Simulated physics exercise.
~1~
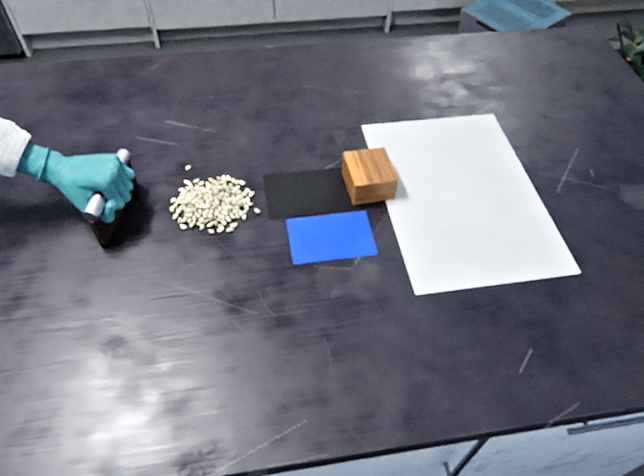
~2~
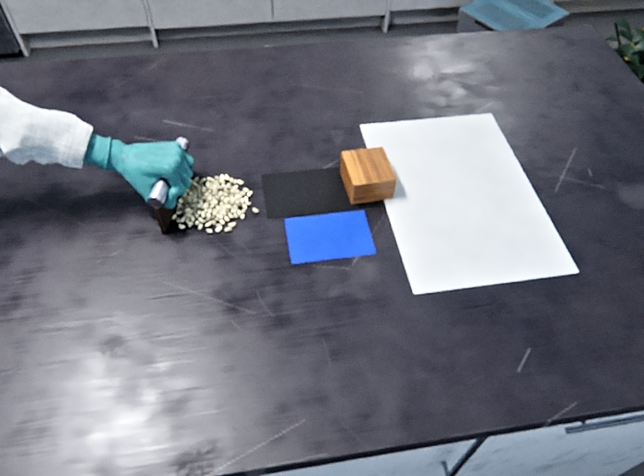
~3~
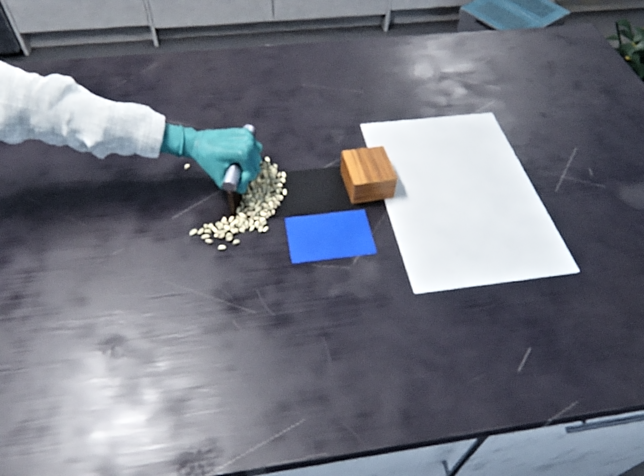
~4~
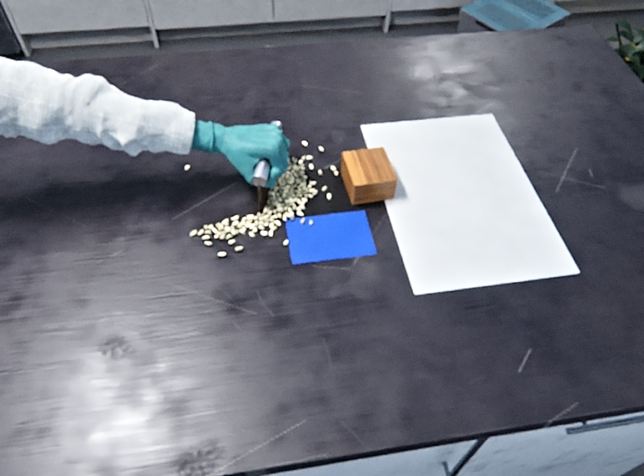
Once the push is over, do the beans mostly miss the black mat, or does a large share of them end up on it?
A large share of the beans ends up on the black mat. The blue mat gets hardly any, and the white mat stays clear.
